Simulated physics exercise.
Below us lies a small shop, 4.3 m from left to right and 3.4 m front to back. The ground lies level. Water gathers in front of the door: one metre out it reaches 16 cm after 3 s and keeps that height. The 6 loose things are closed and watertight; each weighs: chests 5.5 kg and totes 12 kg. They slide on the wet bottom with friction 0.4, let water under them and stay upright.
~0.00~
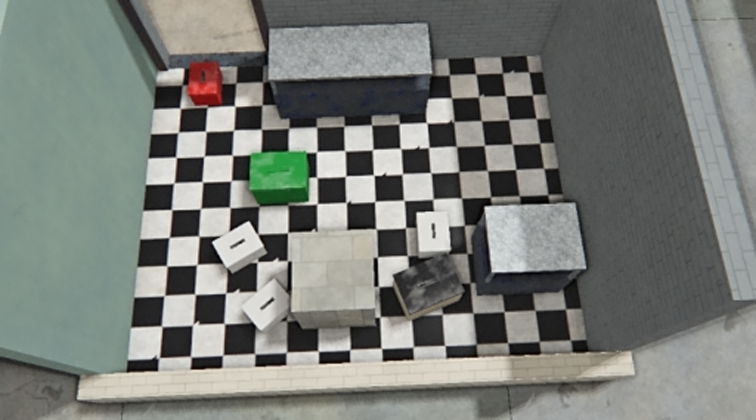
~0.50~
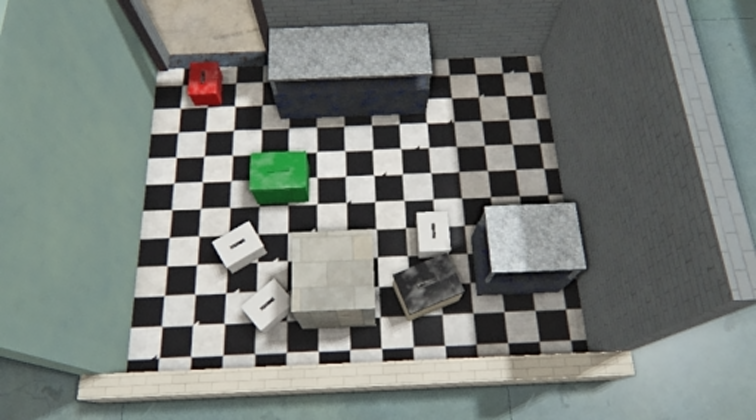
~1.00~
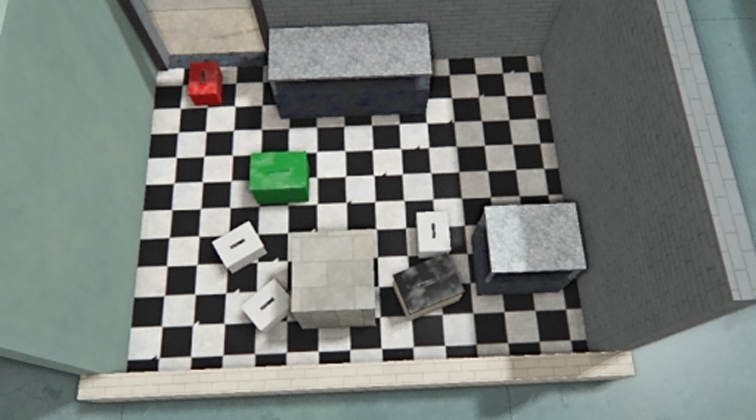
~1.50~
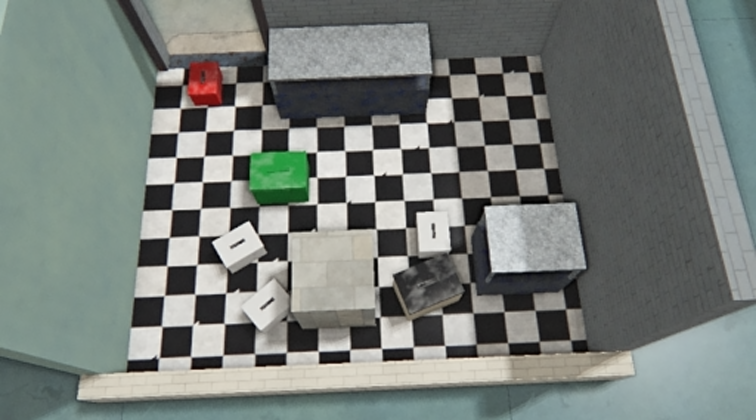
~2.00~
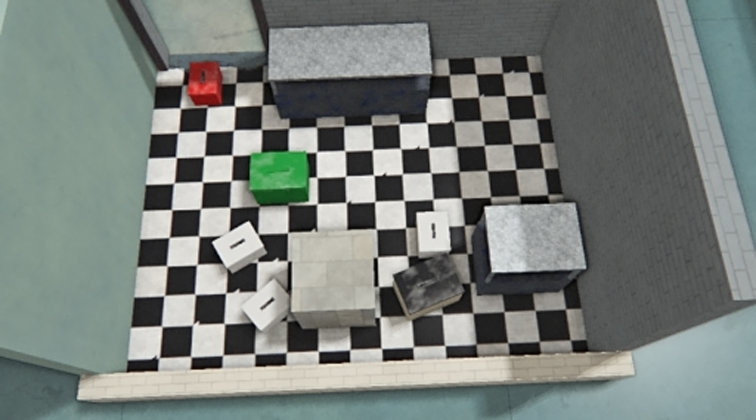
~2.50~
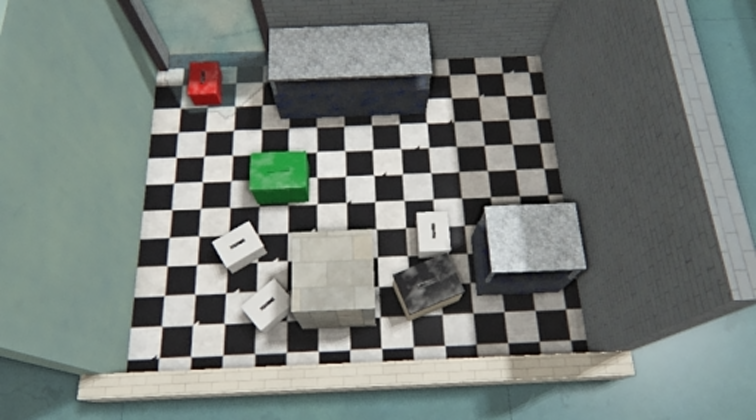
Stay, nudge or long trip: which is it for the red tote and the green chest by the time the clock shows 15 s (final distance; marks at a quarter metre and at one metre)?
The red tote ends far away; the green chest gets carried off.
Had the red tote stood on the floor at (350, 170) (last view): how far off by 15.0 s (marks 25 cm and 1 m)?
It holds its place.
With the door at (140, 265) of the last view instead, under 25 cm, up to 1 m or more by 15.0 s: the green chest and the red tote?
Then the green chest ends far away, the red tote barely shifts.
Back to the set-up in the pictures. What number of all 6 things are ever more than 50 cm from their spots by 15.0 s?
I count 4.
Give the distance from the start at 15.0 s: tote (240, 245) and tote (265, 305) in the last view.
In that order: 80 cm, 40 cm.
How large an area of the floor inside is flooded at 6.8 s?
Roughly 8.5 m2.
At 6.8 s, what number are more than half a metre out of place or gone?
I count 2.
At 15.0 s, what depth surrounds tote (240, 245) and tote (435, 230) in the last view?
Roughly 13 and 10 cm.
After 3.5 s the red tote is near (199, 99), 0.3 m from its start, aground; the green chest is near (278, 170), 0.0 m from its start, aground; 0 afloat.
After 6.8 s the red tote is near (195, 175), 1.1 m from its start, aground; the green chest is near (390, 212), 1.2 m from its start, afloat; 1 afloat.
After 11.0 s the red tote is near (235, 234), 1.8 m from its start, afloat; the green chest is near (494, 54), 2.6 m from its start, afloat; 4 afloat.
After 15.0 s the red tote is near (445, 161), 2.8 m from its start, aground; the green chest is near (455, 71), 2.1 m from its start, afloat; 5 afloat.
